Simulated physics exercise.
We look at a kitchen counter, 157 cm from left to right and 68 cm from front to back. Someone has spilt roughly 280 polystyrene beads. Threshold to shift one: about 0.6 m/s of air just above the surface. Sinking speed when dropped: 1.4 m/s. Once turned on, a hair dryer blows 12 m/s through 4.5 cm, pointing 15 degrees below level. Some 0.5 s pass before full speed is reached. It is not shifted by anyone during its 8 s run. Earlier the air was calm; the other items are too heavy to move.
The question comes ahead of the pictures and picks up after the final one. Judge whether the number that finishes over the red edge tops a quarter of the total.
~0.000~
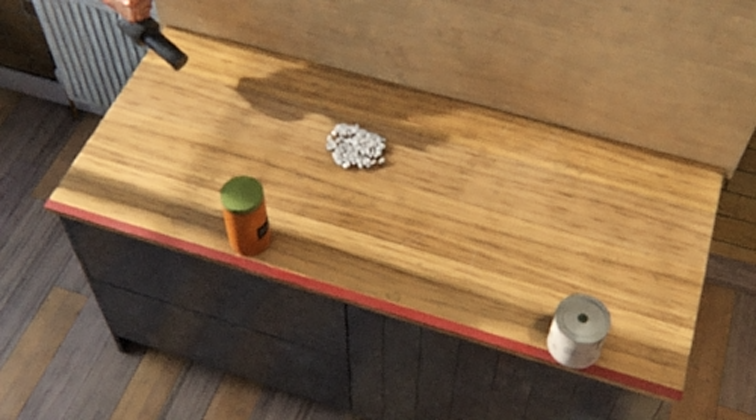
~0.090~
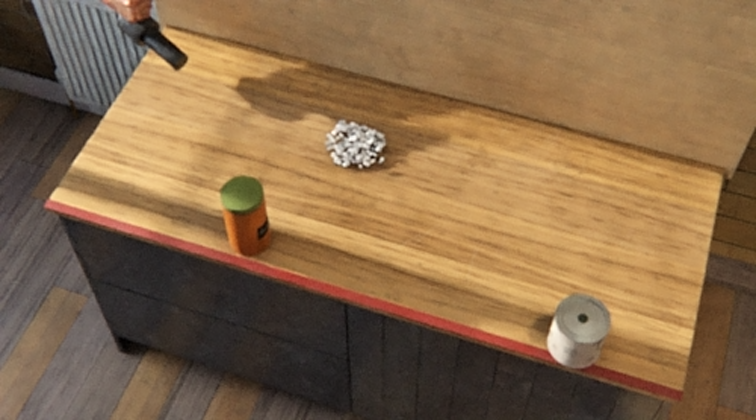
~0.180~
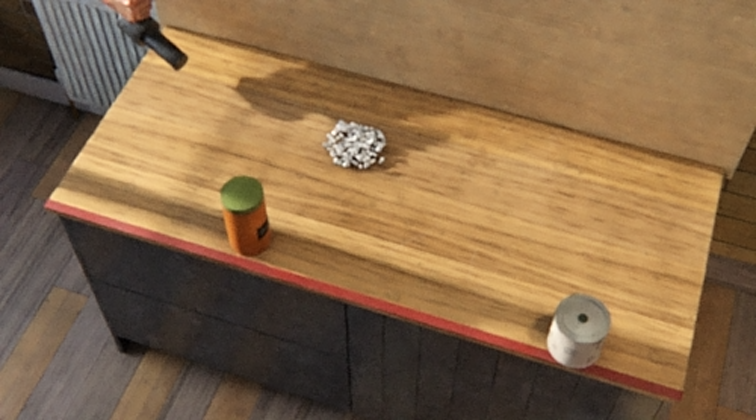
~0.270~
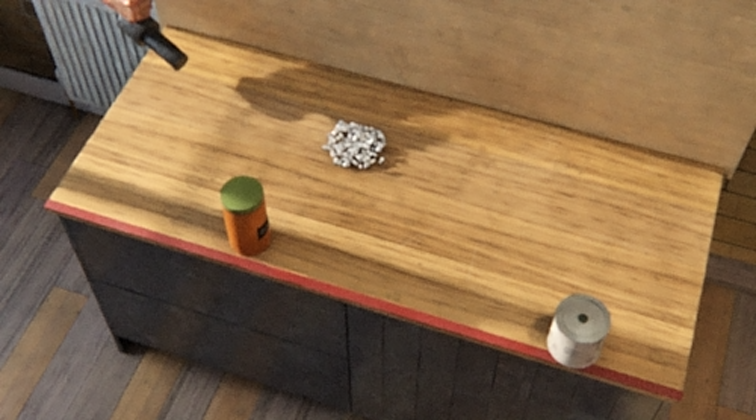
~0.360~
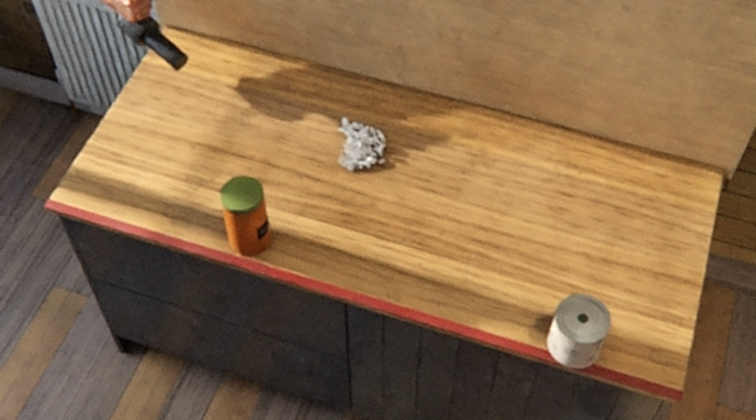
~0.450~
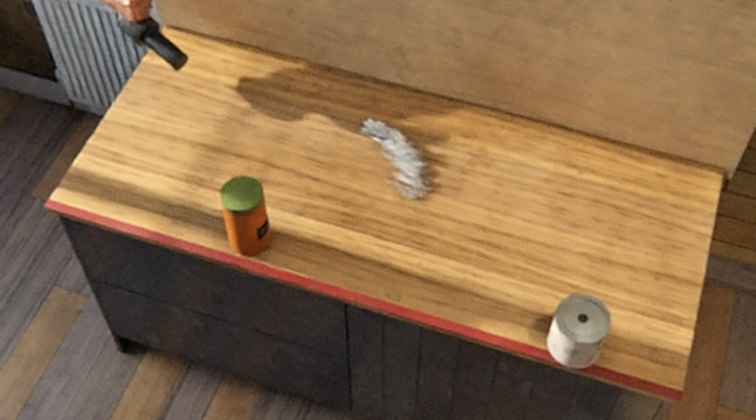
Judgement: It does not top a quarter.
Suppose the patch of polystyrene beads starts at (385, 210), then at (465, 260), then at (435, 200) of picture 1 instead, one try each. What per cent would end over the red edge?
Roughly 40 %, then 40 %, then 0 %.
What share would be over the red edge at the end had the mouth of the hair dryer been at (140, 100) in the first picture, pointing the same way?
Then the share would be close to 0 percent.
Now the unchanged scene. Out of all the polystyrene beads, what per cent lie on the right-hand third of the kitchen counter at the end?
I'd put it at about 0 percent.
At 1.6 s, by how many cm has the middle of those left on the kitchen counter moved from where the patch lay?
Roughly 85 cm.
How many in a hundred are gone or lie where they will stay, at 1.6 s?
I reckon around 15 per cent.
After 1.6 s the count stands so, 0 % are over the red edge; the middle of those still in play is near (690, 205).
After 2.6 s the count stands so, 0 % are over the red edge.
After 4.4 s the count stands so, 0 % are over the red edge.
After 8.0 s, at the end, 0 % are over the red edge.
